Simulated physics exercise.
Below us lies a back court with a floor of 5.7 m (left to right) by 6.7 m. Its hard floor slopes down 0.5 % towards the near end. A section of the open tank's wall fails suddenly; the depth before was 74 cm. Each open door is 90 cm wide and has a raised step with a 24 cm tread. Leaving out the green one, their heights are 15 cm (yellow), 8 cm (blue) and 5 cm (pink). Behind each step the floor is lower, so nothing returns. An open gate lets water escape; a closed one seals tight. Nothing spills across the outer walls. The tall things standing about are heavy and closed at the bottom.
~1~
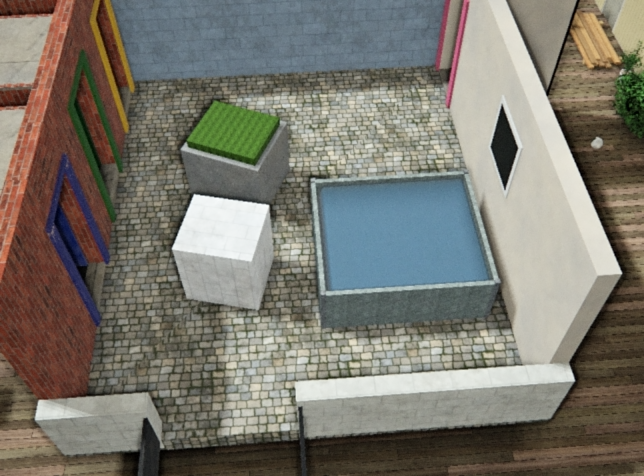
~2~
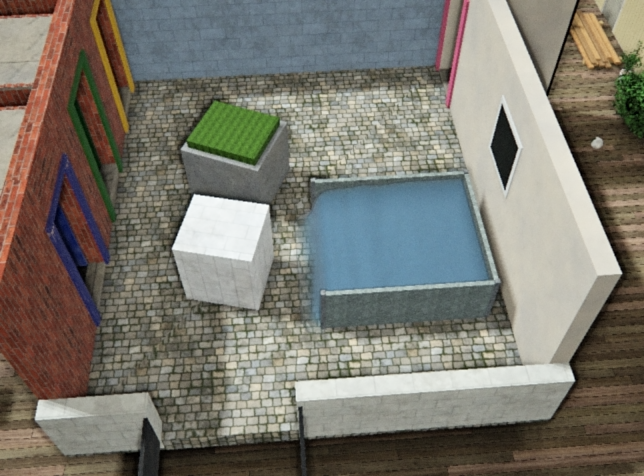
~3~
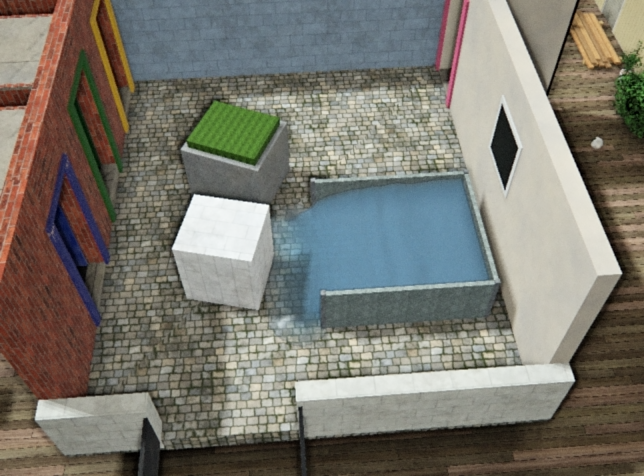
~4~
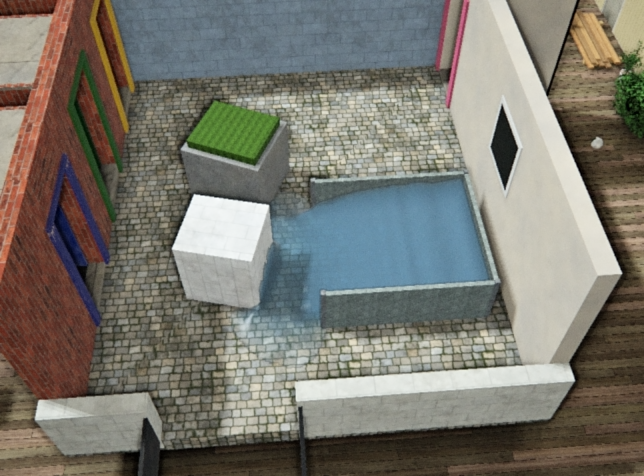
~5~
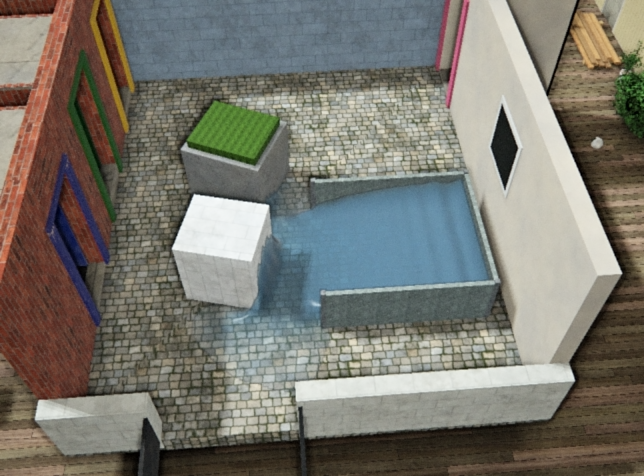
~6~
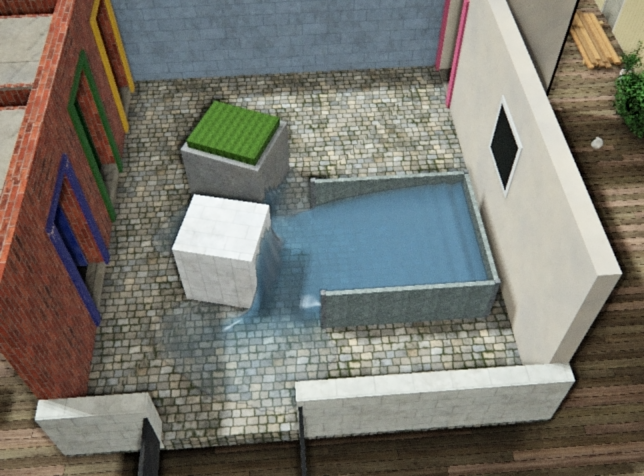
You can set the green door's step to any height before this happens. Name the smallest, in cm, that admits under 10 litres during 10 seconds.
Close to 28 cm is just enough.
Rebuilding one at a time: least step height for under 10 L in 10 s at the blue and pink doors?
Roughly 13.0 cm at blue and 8.5 cm at pink.
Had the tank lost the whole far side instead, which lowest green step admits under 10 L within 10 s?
Some 8.5 cm.
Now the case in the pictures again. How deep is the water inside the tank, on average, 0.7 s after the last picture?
Some 38 cm.
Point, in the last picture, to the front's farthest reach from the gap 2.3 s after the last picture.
Near (134, 82).
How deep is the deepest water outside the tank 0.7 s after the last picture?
Roughly 52 cm.
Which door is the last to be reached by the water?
The pink one.
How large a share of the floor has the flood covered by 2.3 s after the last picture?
Near 75 per cent is wet.
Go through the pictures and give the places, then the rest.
In the first frame, the open tank at (399, 232) is whole and still, 74 cm deep; the green door at (100, 148) is dry.
In the second frame, the front is at (307, 320), 0.3 m from the gap at (320, 259); 0.4 m2 of floor is wet, 74 cm left at the back.
In the third frame, the front is at (272, 308), 0.7 m from the gap at (320, 260); 1.4 m2 of floor is wet, 74 cm left at the back.
In the fourth frame, the front is at a hidden place, 1.3 m from the gap at (320, 261); 2.5 m2 of floor is wet, 74 cm left at the back.
In the fifth frame, the gap is at (320, 261), the front 1.8 m out at a hidden place; the back of the open tank holds 68 cm.
In the sixth frame, water pours out at (320, 261) and has run 2.4 m, to (162, 247); about 7 cm deep outside, 62 cm at the back; 1.1 m in a straight line remain to the green door at (100, 148).
Then, 0.7 s after the last picture water covers 35 % of the floor, deepest (52 cm) near (265, 216); 28 cm at the green door, 0 litres in over its 23 cm step.
Then, 2.3 s after the last picture water covers 75 % of the floor, deepest (26 cm) near (98, 327); 22 cm at the green door, 31 litres in over its 23 cm step.
Then, 9.3 s after the last picture water covers 100 % of the floor, deepest (12 cm) near (491, 279); 5 cm at the green door, 33 litres in over its 23 cm step.
At the green door as built, the water peaked near 31 cm, 1.1 s after the last picture.
With a step of 24 cm, 27 litres would have come in within the 10 s; with 32.5 cm, 2 litres. So under 10 litres takes about 28 cm.
